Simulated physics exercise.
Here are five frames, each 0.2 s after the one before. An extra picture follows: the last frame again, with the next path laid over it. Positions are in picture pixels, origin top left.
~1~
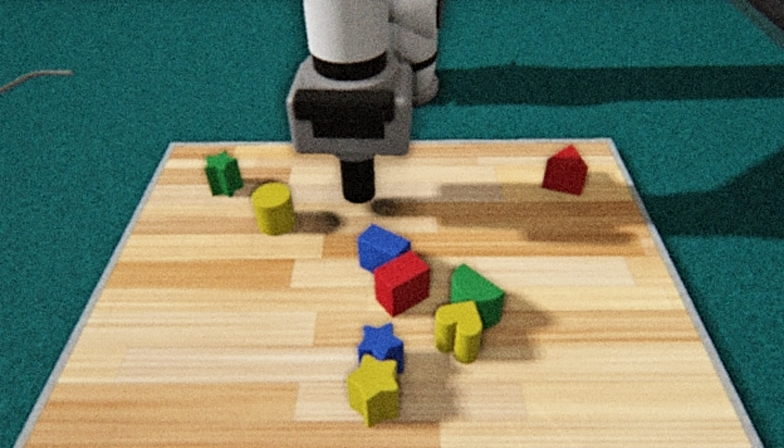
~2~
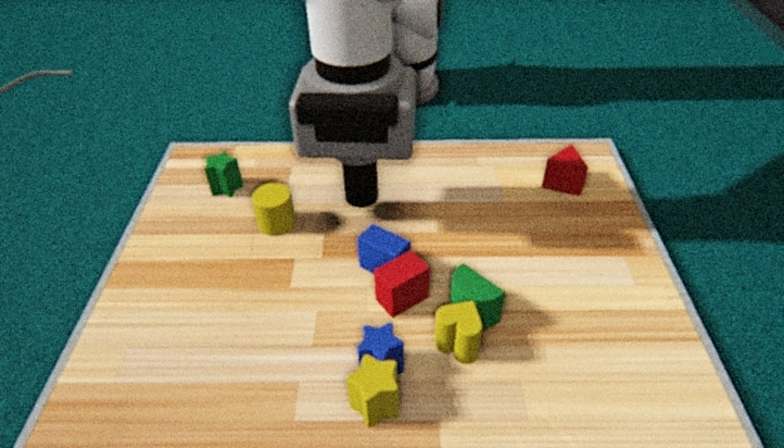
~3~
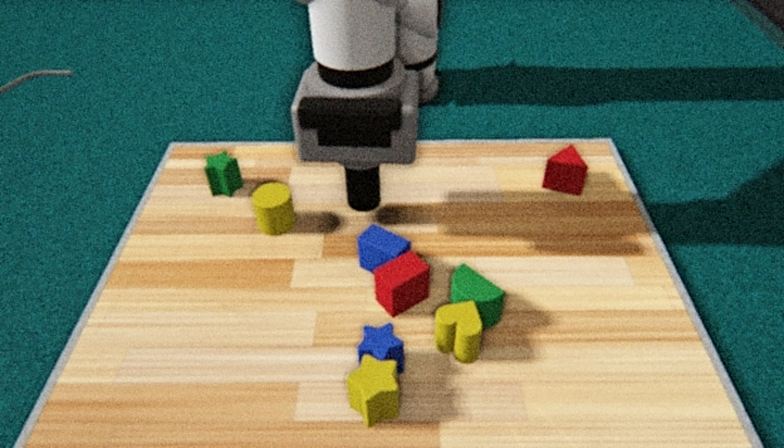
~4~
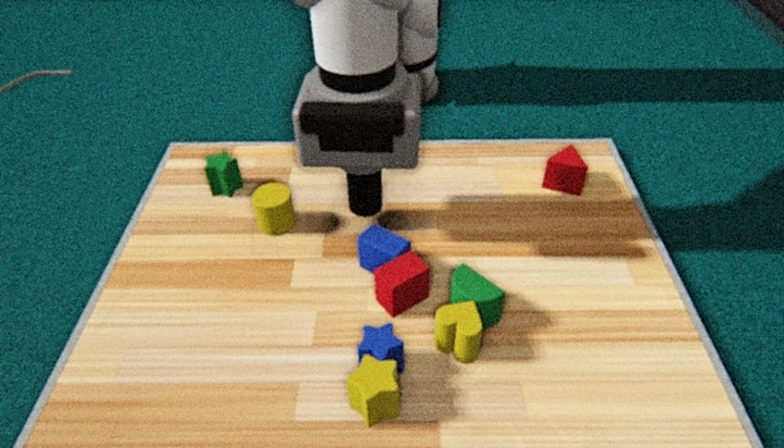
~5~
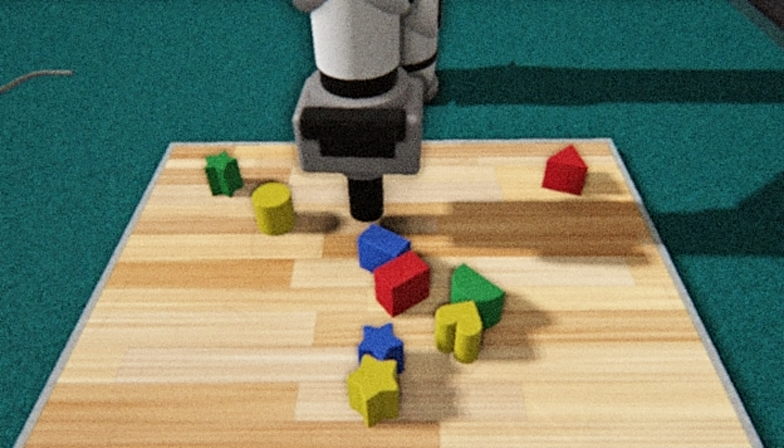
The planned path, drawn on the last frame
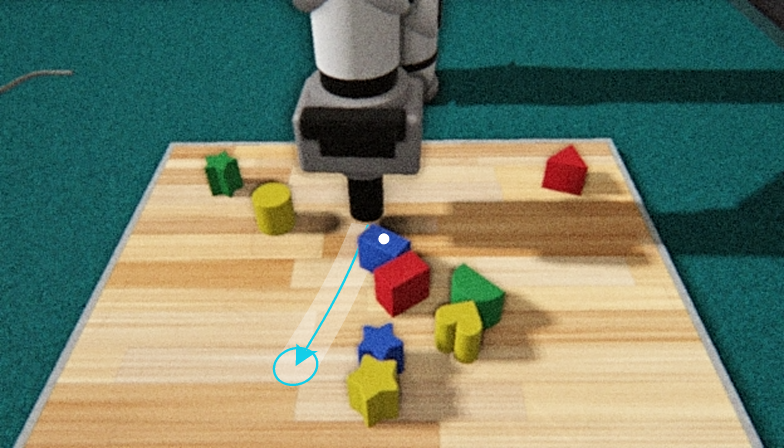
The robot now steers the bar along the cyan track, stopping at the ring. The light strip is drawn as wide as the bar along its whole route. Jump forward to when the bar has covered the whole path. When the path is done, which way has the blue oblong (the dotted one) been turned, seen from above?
Looking down on the board, it turns counter-clockwise.
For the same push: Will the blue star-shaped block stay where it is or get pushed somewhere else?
The result: It stays put.
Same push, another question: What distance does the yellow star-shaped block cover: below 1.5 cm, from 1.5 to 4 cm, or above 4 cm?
It shifts under 1.5 cm.
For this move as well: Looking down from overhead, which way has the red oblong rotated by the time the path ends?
The answer is clockwise.
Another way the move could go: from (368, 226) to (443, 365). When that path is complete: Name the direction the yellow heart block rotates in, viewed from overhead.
The yellow heart block rotates counterclockwise.
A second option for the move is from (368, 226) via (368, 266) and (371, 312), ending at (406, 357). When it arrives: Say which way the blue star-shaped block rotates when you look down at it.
From above, the blue star-shaped block will be seen to turn clockwise.
Drawn move, from (368, 226) over (351, 266) and (328, 312) to (296, 366); the dot is on the blue oblong.
On the path given first. One third of the way, bar at (350, 252); blue oblong at (389, 247), turned 20° anticlockwise; red oblong at (409, 274), turned 20° clockwise.
Two thirds of the way, bar at (325, 299); blue oblong at (389, 247), turned 20° anticlockwise; red oblong at (409, 274), turned 20° clockwise.
At the end, bar at (293, 352); yellow star-shaped block still; blue star-shaped block still; blue oblong at (389, 247), turned 20° anticlockwise; red oblong at (409, 274), turned 20° clockwise.
